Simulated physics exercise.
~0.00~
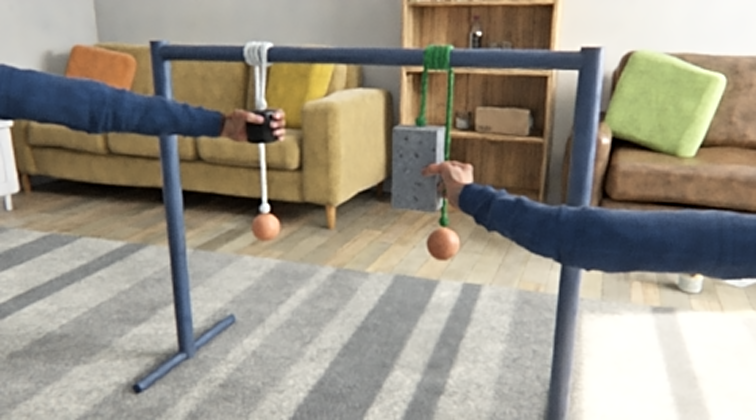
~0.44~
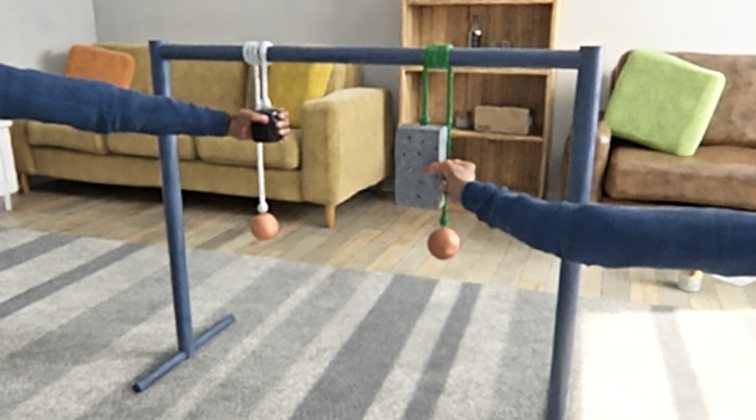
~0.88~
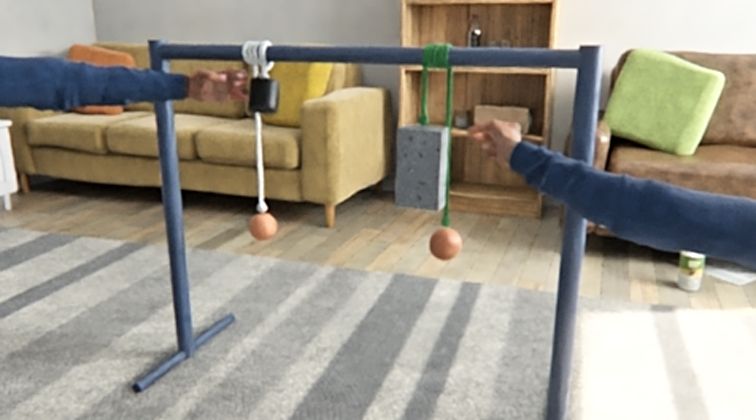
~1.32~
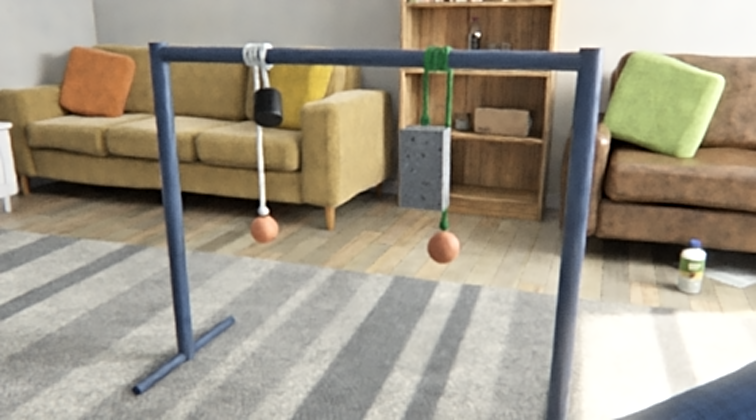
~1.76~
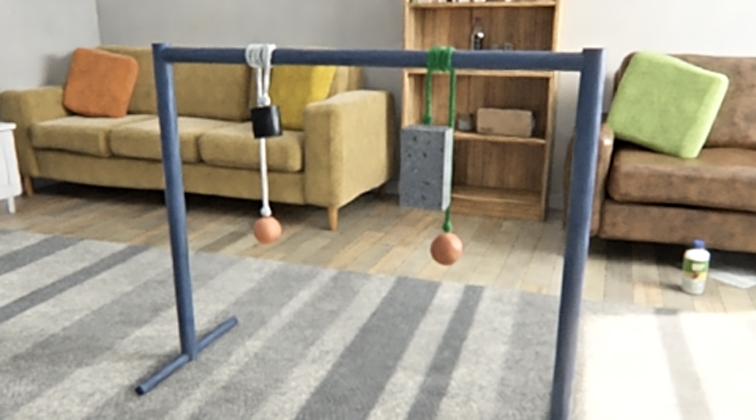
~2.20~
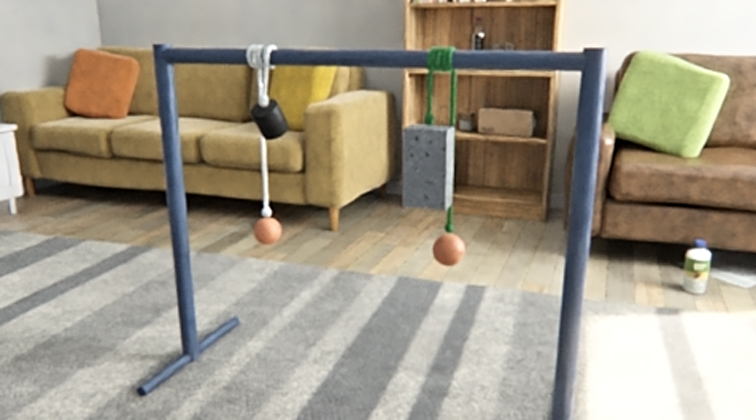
The video shows two hands holding a small black object and a gray block roped over a blue bar, with orange balls on the other ends. The hands let go and withdraw; the black object shifts and tilts slightly, and both it and the block remain hanging.
